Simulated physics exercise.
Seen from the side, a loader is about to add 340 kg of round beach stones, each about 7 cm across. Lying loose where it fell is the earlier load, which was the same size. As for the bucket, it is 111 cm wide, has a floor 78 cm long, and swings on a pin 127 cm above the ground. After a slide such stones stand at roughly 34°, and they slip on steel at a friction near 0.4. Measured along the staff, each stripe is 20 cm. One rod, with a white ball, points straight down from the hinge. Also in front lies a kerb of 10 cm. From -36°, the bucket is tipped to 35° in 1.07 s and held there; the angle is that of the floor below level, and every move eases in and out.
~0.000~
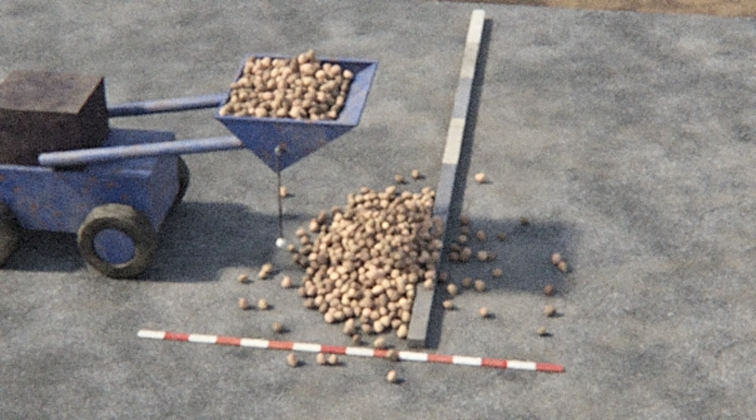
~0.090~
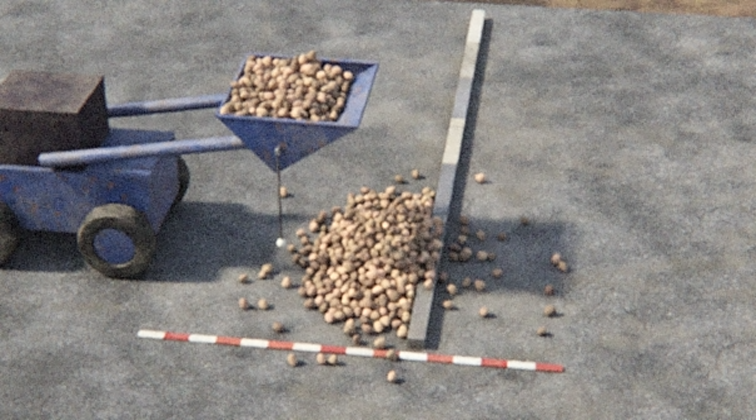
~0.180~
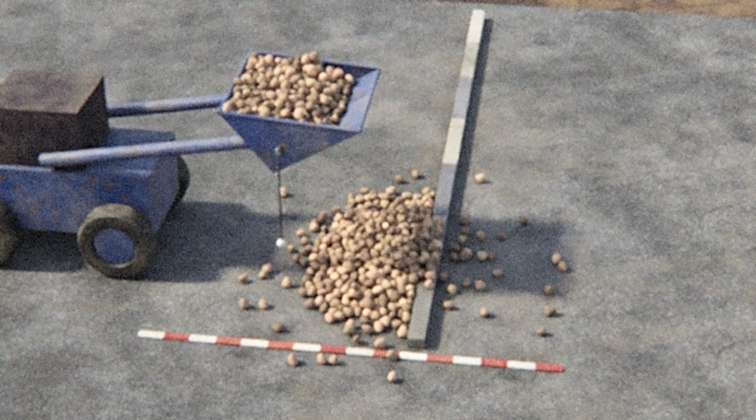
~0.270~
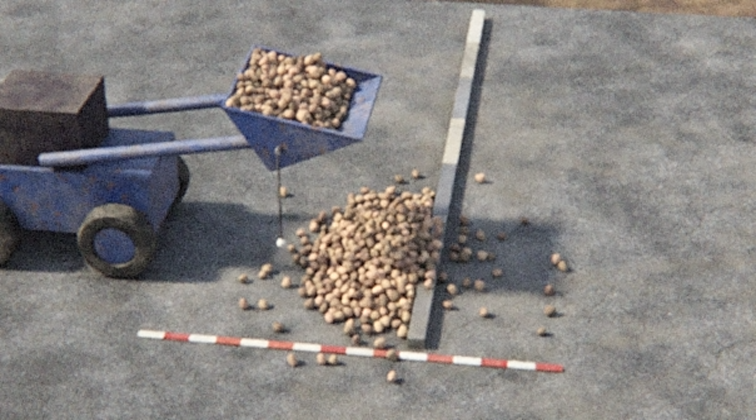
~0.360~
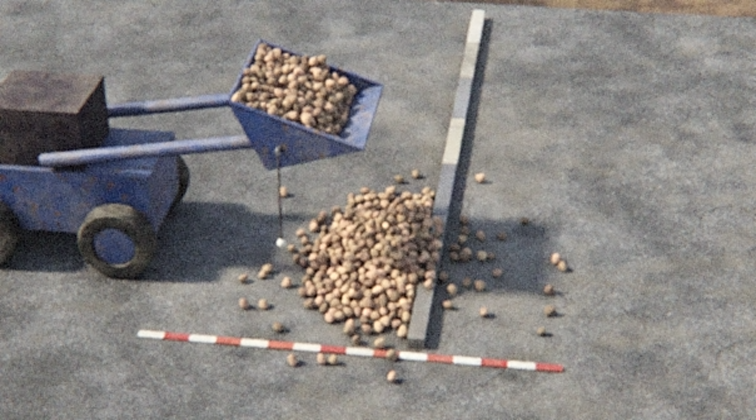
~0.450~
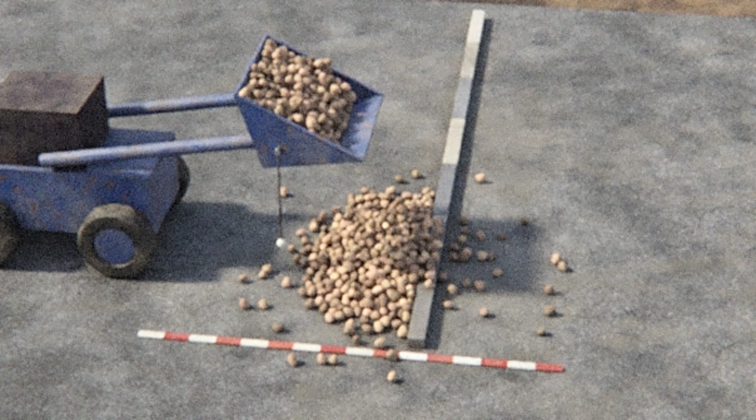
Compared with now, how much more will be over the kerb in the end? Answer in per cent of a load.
Close to 39 parts in a hundred.
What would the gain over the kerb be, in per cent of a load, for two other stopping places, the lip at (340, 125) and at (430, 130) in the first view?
I'd guess close to 20 per cent first and close to 100 per cent second.
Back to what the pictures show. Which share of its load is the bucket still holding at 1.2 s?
It keeps some 60 percent of its load.
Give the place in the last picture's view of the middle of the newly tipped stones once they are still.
Roughly at pixel (415, 247).
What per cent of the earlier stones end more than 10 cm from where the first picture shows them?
Close to 15 per cent.
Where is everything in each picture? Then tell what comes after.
In the first frame, the bucket is at -36°, its lip at (357, 125); the top of the load is at (291, 71). The earlier load is highest near (388, 236), 23 cm above ground level, 96 % on this side of the kerb, 4 % over the kerb.
In the second frame, the bucket is at -35°, its lip at (358, 127); the top of the load is at (278, 69); the stones move at 0.1 m/s on average.
In the third frame, the bucket is at -31°, its lip at (360, 132); the top of the load is at (280, 68); the stones move at 0.2 m/s on average.
In the fourth frame, lip at (362, 140), floor tilted -25°, highest stones at (260, 65); the stones move at 0.3 m/s on average.
In the fifth frame, lip at (364, 149), floor tilted -17°, highest stones at (264, 61); the stones move at 0.3 m/s on average.
In the sixth frame, the bucket is at -9°, its lip at (364, 161); the top of the load is at (269, 57); the stones move at 0.4 m/s on average.
After 0.8 s the floor is at 24°; in per cent of one load, 100 in the bucket, 96 on this side of the kerb, 4 over the kerb; the foremost stones are at (535, 272).
After 1.2 s the floor is at 35°; in per cent of one load, 60 in the bucket, 136 on this side of the kerb, 4 over the kerb; the foremost stones are at (535, 272).
After 1.5 s the floor is at 35°; in per cent of one load, 14 in the bucket, 171 on this side of the kerb, 15 over the kerb; the foremost stones are at (535, 272).
After 4.1 s the floor is at 35°; in per cent of one load, 0 in the bucket, 157 on this side of the kerb, 43 over the kerb; the foremost stones are at (618, 319). Net gain over the kerb, 39.
